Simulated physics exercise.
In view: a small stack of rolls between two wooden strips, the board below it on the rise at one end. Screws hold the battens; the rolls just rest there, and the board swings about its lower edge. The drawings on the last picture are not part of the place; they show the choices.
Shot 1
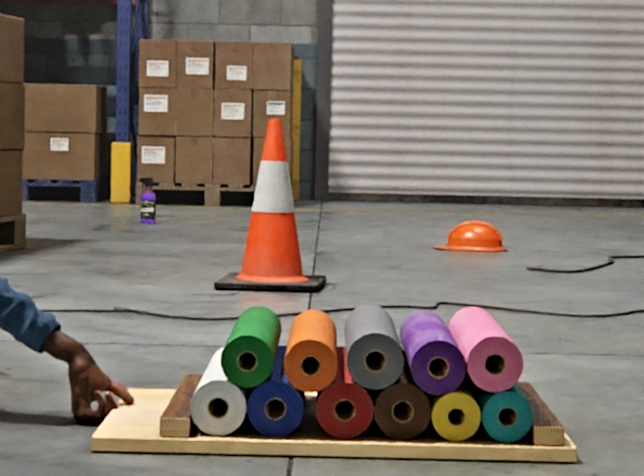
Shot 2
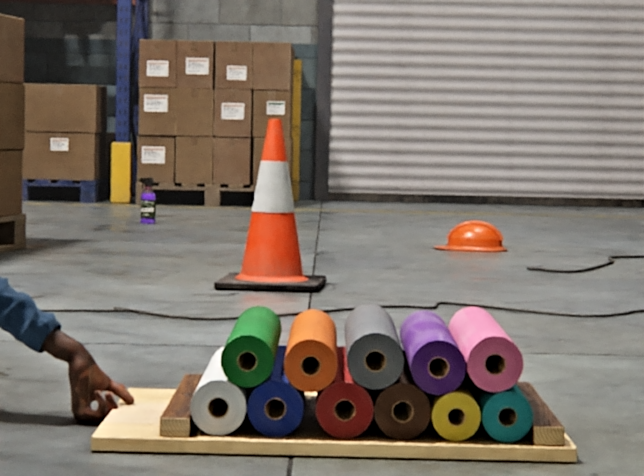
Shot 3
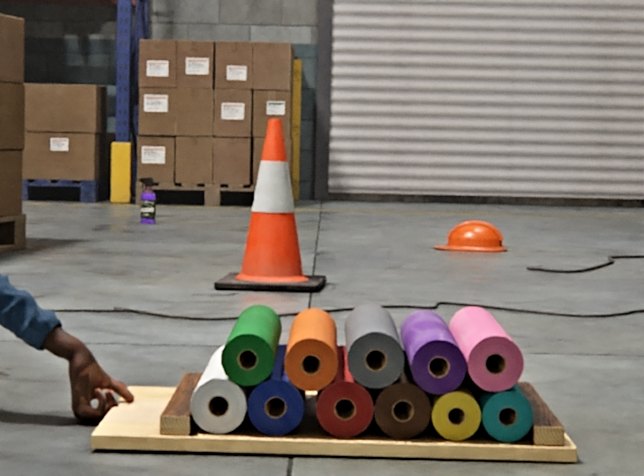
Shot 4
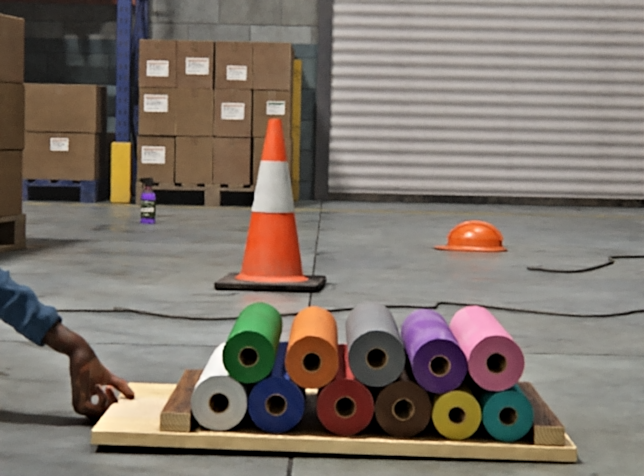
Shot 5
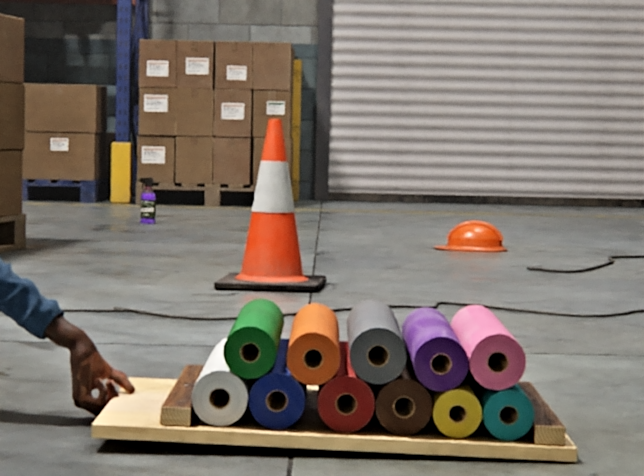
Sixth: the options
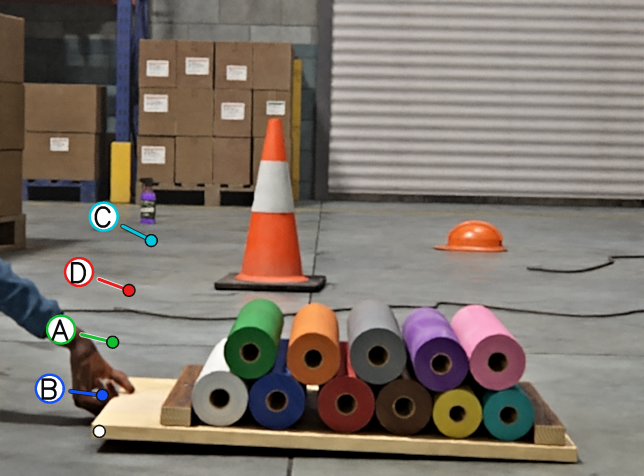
A hand at left slightly raising one end of a wooden board holding two rows of colourful rolls between wooden strips.
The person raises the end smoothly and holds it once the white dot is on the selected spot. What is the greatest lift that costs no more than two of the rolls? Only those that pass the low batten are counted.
Lift it to C and no more.
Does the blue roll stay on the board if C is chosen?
Yes, with C.
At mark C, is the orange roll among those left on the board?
Yes, with C.
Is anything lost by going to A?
At A: No.
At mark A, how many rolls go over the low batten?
At A the number is none.
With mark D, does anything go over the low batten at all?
Yes.
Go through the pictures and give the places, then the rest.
Board (334, 413); white roll (218, 408); blue roll (276, 409), in the first frame.
Blue roll (276, 409); red roll (345, 410), in the second frame.
Board (334, 412); white roll (219, 406); blue roll (276, 407); grey roll (376, 360), in the third frame.
Board (334, 410); white roll (219, 403); blue roll (276, 405), in the fourth frame.
Board (334, 407); white roll (220, 398); blue roll (277, 400), in the fifth frame.
On the marked copy, A at (113, 342); B at (102, 395); C at (151, 241); D at (129, 290); the white dot at (99, 432).
Taking C. A third of the way, board at 16°.
Two thirds of the way, board at 26°.
When it is over, board at 26°, two over the low batten (purple, pink).
As for the rest, A none over the low batten; B none over the low batten; D one over the low batten (pink).
